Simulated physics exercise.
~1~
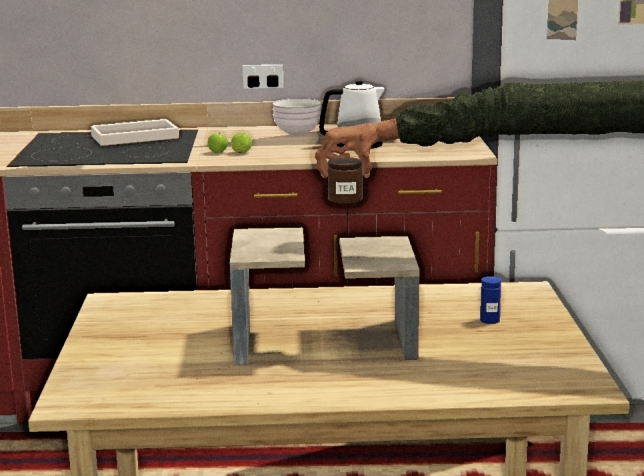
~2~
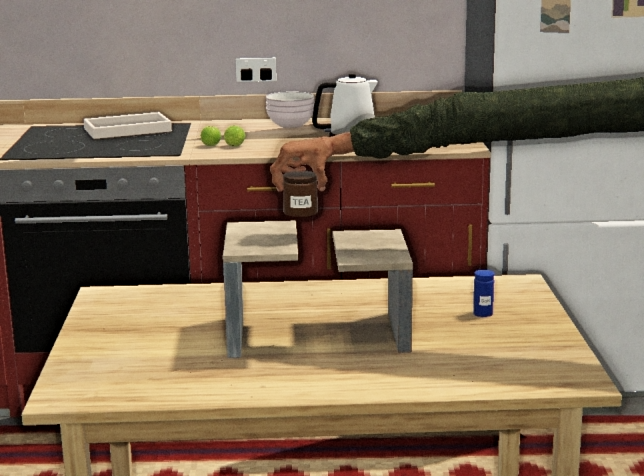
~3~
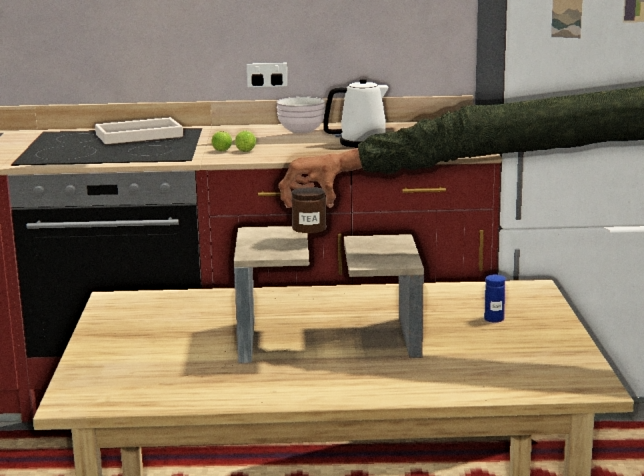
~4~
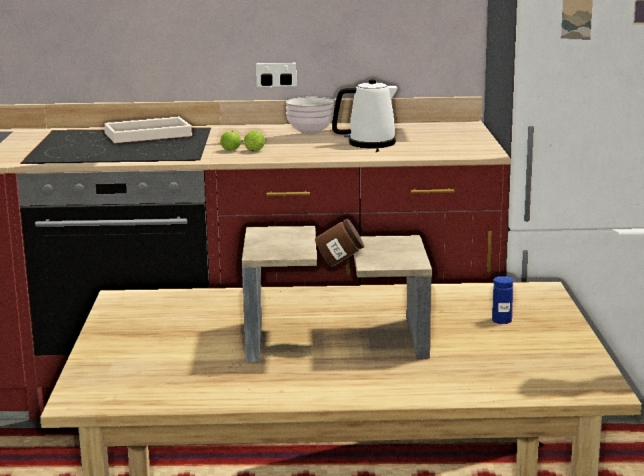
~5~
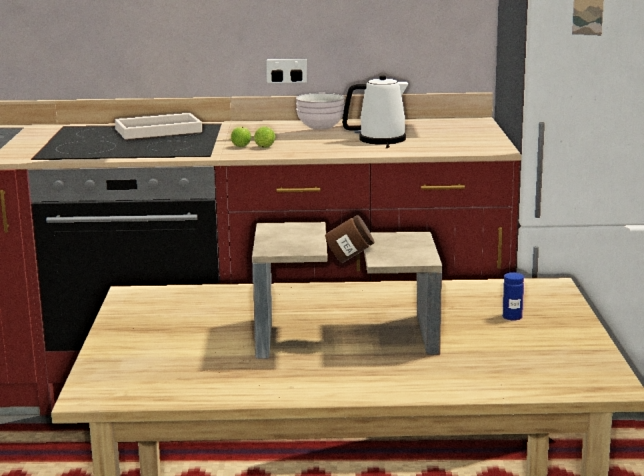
In a kitchen, a hand releases a brown tea jar, which tips and lodges between two ledges.
